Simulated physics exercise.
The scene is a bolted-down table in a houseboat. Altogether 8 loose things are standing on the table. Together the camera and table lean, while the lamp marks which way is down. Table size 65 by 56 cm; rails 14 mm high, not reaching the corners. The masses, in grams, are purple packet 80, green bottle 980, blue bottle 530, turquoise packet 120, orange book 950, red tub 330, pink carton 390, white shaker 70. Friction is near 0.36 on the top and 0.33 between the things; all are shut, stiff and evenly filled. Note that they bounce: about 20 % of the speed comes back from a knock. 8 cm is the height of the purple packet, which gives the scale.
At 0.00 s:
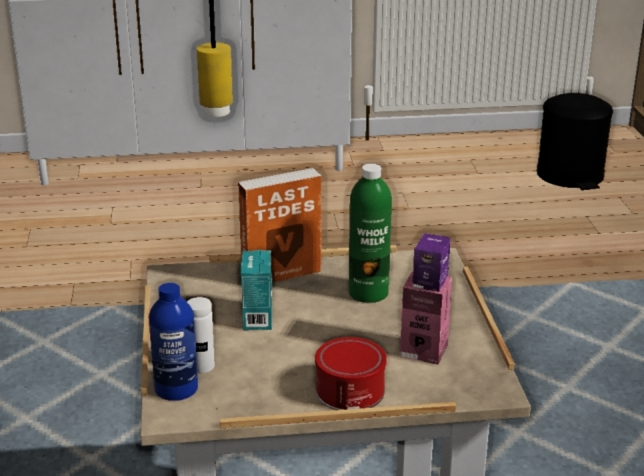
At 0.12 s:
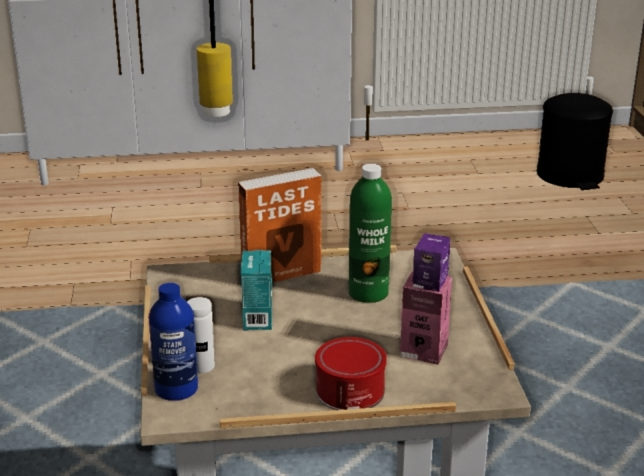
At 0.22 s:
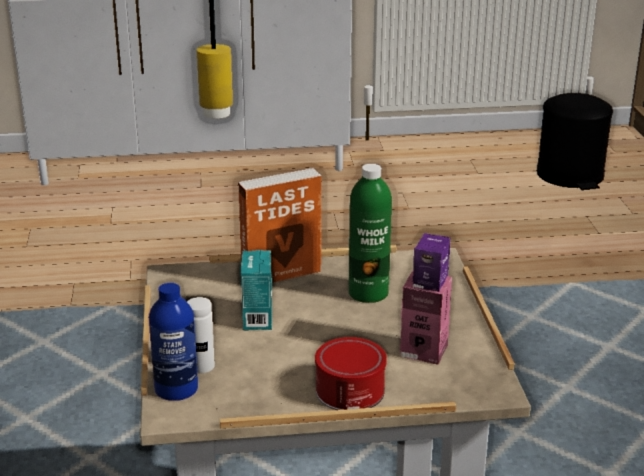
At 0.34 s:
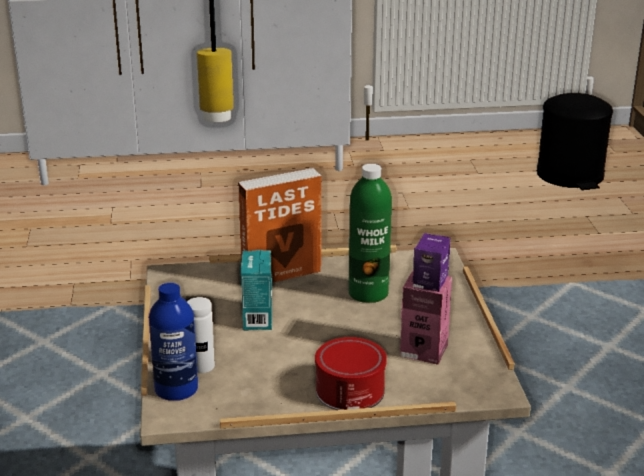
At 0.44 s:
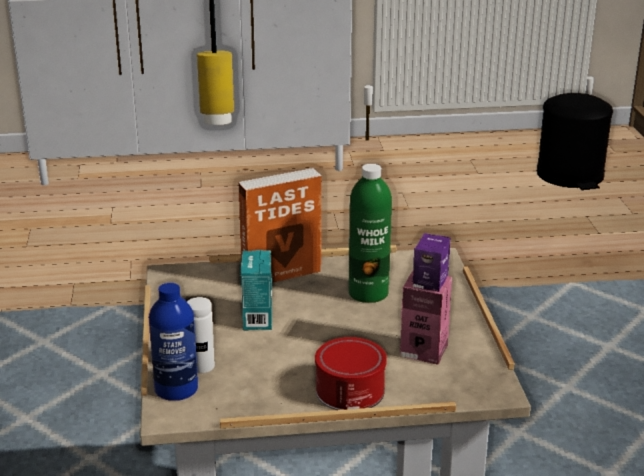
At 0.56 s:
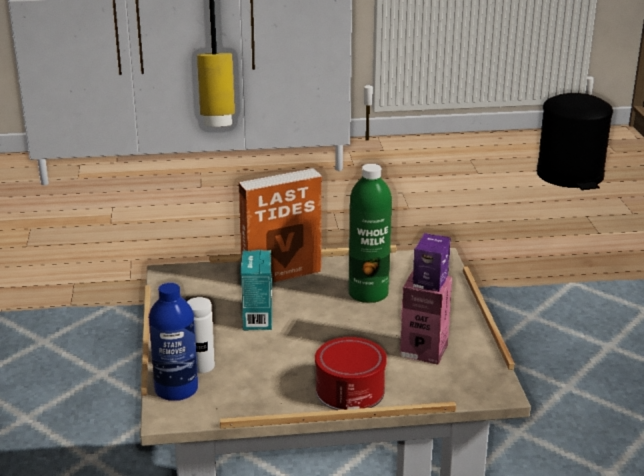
A low table stands on a blue patterned rug in a wood-floored room, seen from the front and slightly above, with grey cabinets, a radiator and a black bin behind. Blue and white bottles stand left, a turquoise box and orange book behind, a green milk bottle centre, a red tub in front, and a purple box on a pink carton right. The hanging yellow cylinder shifts very slightly; nothing else visibly moves, and the view stays fixed.
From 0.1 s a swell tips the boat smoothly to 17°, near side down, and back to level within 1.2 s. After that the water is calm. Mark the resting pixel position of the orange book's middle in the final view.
Rest position: (311, 303).
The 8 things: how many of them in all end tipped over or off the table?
Tally: 1.
After 0.86 s, boat heeled 14°, near side down; orange book tipped 36° from how it sat near (294, 246).
After 0.96 s, boat heeled 10°, near side down; orange book tipped 71° from how it sat near (304, 268); turquoise packet slid 8 cm.
After 1.06 s, boat heeled 6°, near side down; orange book on its side near (310, 302); turquoise packet slid 15 cm.
After 1.16 s, boat heeled 2°, near side down; orange book on its side near (311, 303); turquoise packet slid 20 cm.
At rest (1.8 s), tipped over on the table, orange book; not toppled but over 5 cm from the start, turquoise packet; the other 6 in place, give or take 5 cm. Seen from the same camera at the end, orange book near (311, 303).
